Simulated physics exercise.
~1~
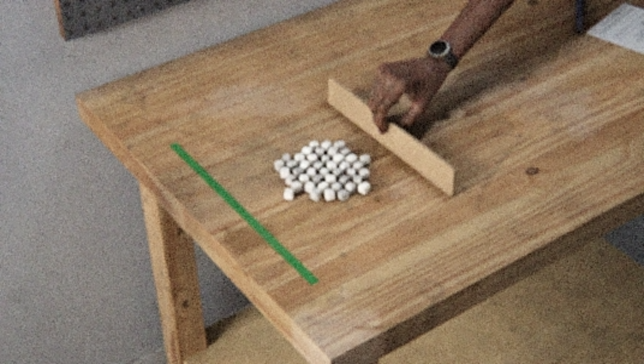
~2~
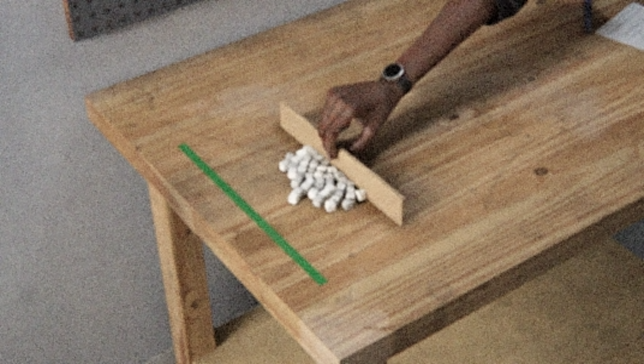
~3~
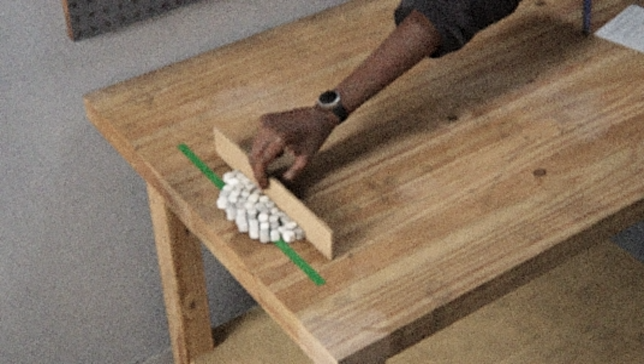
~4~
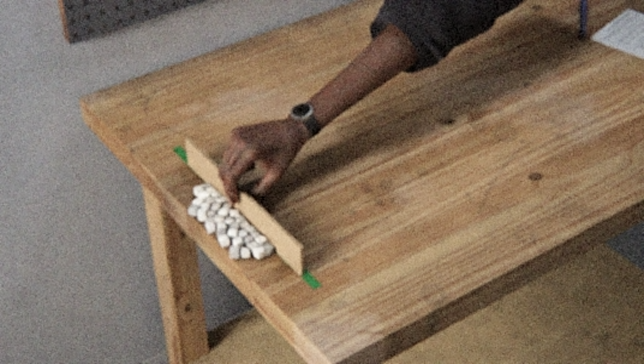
At first, a loose patch of small white pieces lies on a wooden table, between a strip of green tape on the left and an upright piece of card held by a hand wearing a dark watch. The hand moves the card left until it meets the pieces and begins to bunch them together. It keeps sweeping them left and slightly down, carrying the crowded heap onto the green tape. Finally, the card reaches the tape and covers most of it, with the white pieces gathered beyond it, close to the table's near-left edge.
